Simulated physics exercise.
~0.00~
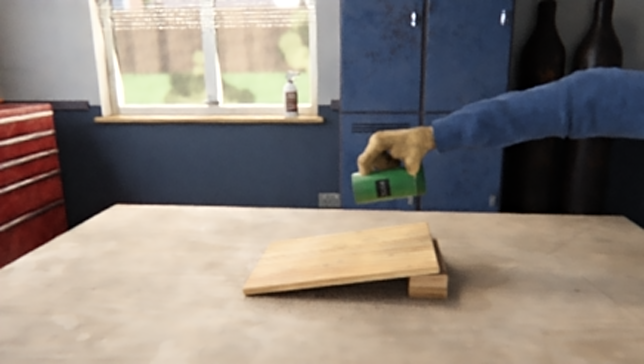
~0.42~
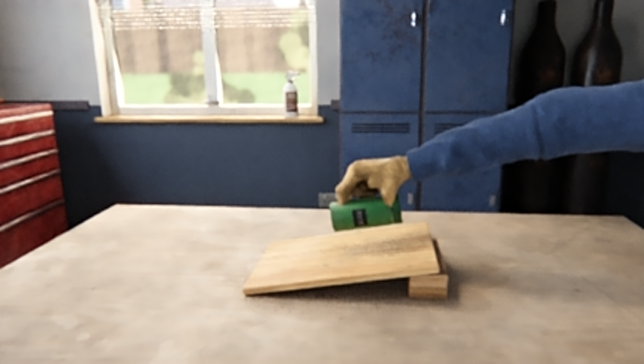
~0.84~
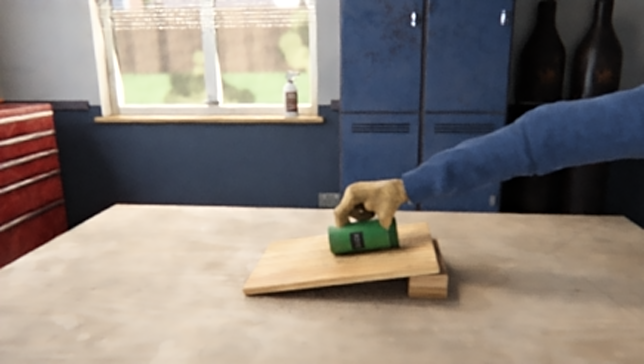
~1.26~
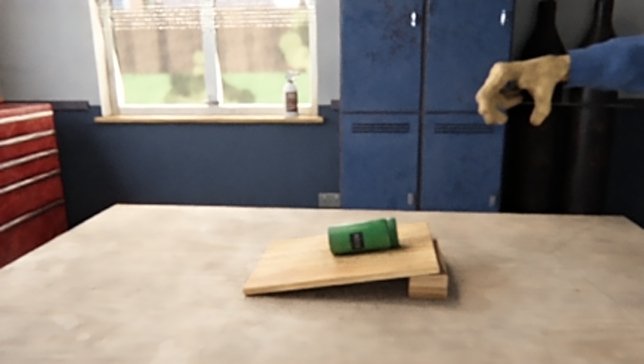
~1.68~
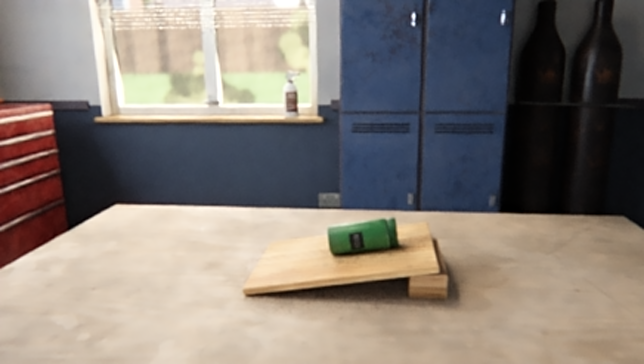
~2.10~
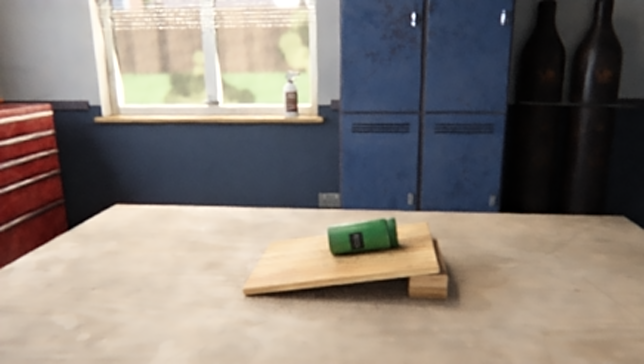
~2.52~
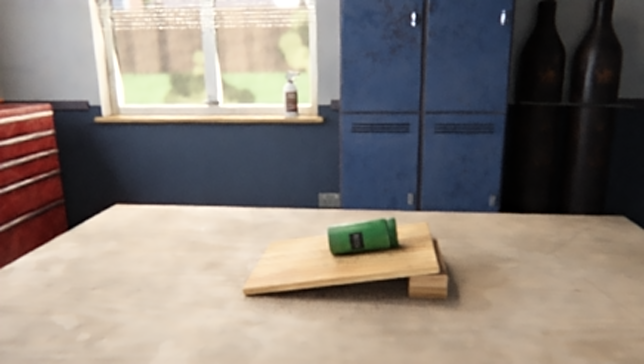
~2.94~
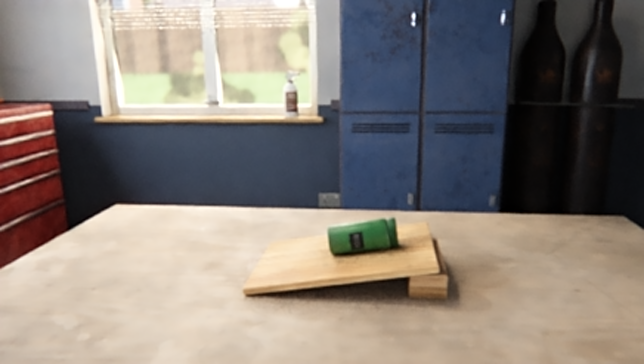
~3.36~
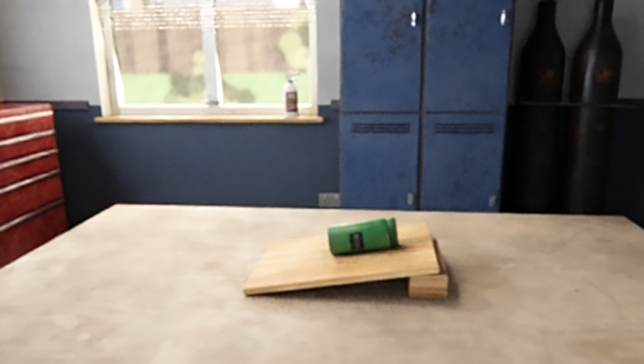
On a workshop table, a gloved hand lowers a green jar sideways onto a sloping wooden board and withdraws, leaving it resting there.
